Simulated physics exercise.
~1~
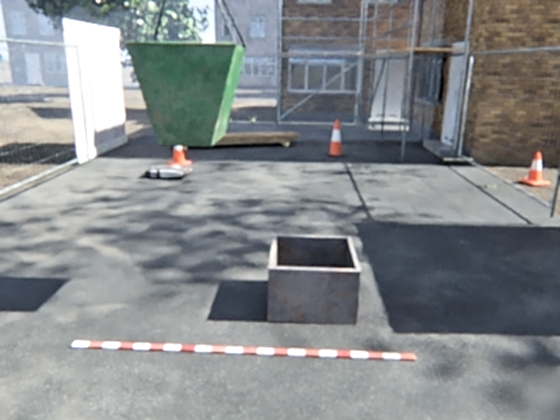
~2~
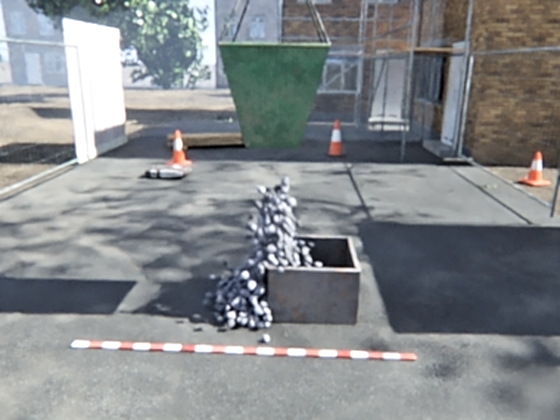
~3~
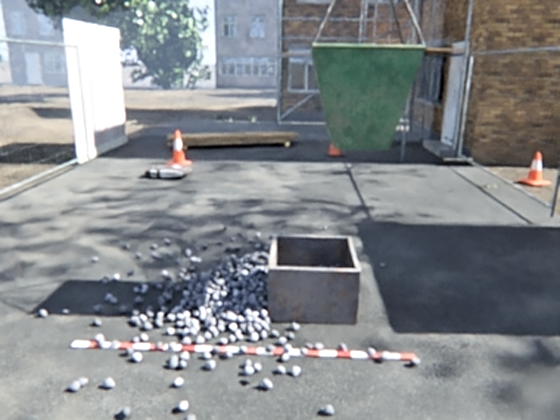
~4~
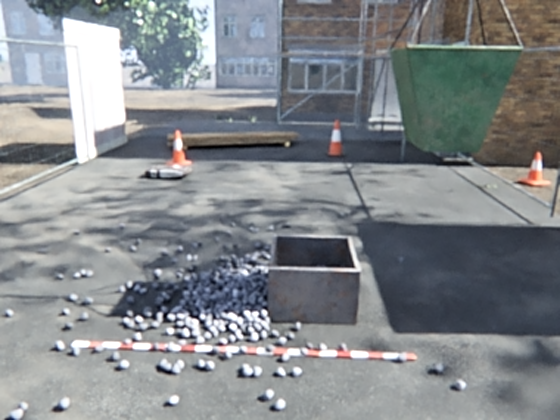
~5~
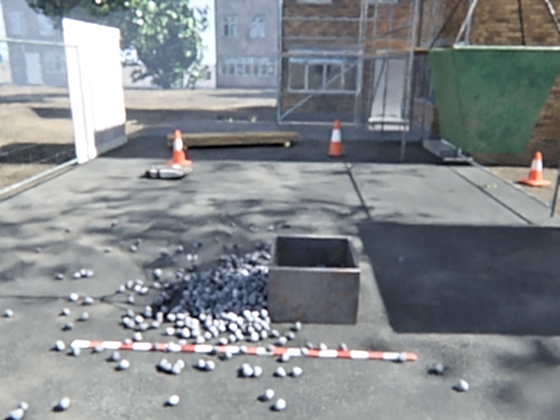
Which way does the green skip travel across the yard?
The green skip travels to the right, from the upper left of the view to the right edge.
